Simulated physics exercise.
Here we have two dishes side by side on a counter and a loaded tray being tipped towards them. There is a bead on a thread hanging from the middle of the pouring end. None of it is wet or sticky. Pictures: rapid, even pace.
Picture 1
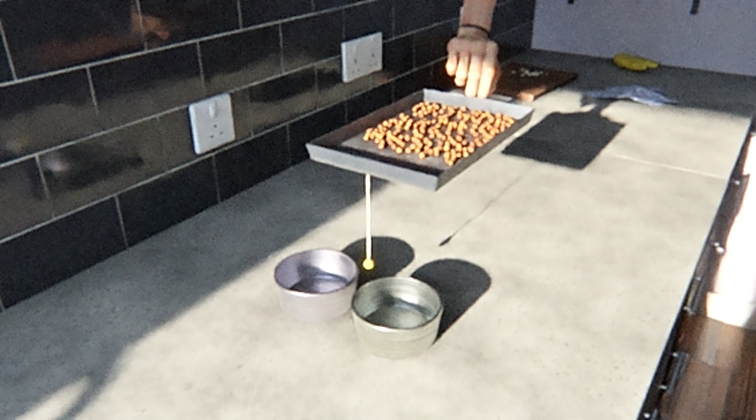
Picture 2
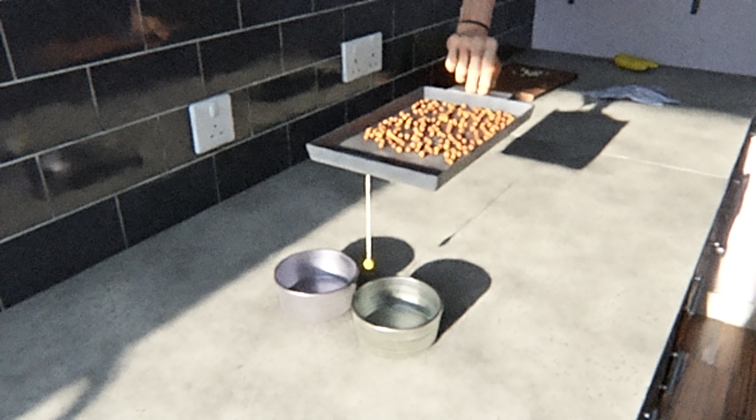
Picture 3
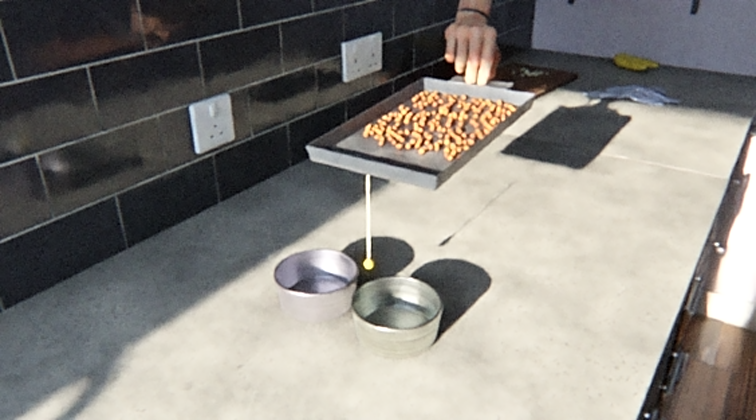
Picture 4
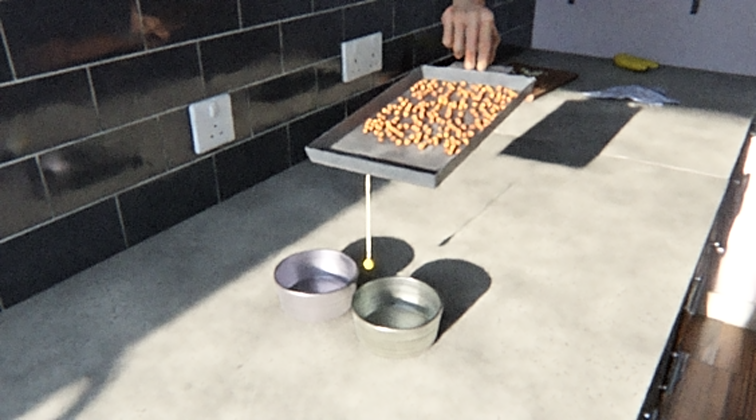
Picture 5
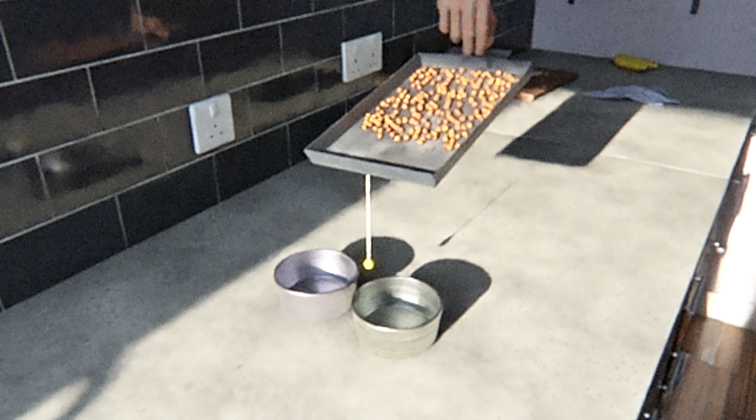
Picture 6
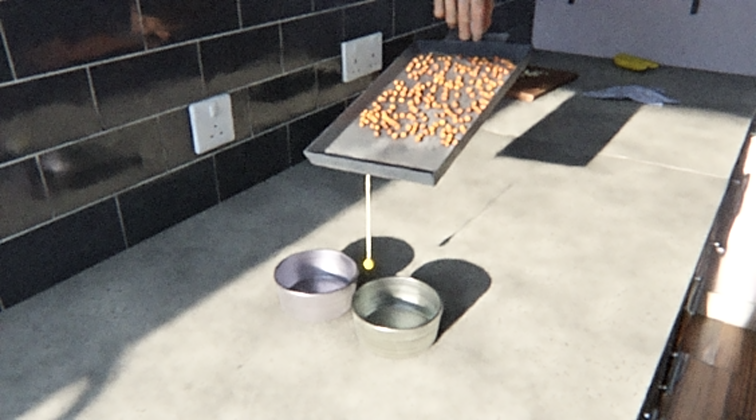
A hand at the back holds a dark grey tray of small golden-brown balls above a pale grey kitchen counter, seen from slightly above beside a black-tiled wall with white sockets. Two round metallic dishes sit side by side below, near a yellow bead hanging on a pale thread from the tray's front edge. The hand steadily raises the tray's far end, steepening its slope, while the dishes and camera stay still.
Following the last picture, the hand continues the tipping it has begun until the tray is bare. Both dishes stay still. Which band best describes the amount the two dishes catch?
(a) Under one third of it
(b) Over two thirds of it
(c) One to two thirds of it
Over two thirds of it (b).
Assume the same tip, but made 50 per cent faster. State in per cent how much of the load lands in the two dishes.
It would be around 70 percent.
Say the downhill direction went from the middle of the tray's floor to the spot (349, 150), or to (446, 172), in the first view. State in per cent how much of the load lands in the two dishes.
Roughly 80 percent first and 70 percent second.
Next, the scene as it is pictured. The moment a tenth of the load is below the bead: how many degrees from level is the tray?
That would be about 70 degrees from level.
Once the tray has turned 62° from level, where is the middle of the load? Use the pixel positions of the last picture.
The load is centred around (339, 162).
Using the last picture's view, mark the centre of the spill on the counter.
Close to pixel (297, 350) in the last view.
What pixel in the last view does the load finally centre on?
Near (311, 300), more or less.
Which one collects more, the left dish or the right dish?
You'll find more in the left of the two at the end.
Just after the last frame, tray tipped steeply; the larger part on the tray; just a few in the left dish; roughly a quarter in the air.
A moment on, tray tipped past a quarter turn; roughly two thirds on the tray; just a few in the right dish; roughly a quarter in the left dish; about a tenth outside both; about a tenth in the air.
Further on, tray tipped past a quarter turn; just a few in the right dish; the larger part in the left dish; roughly a quarter outside both.
When it is over, tray tipped past a quarter turn; just a few in the right dish; the larger part in the left dish; roughly a quarter outside both.
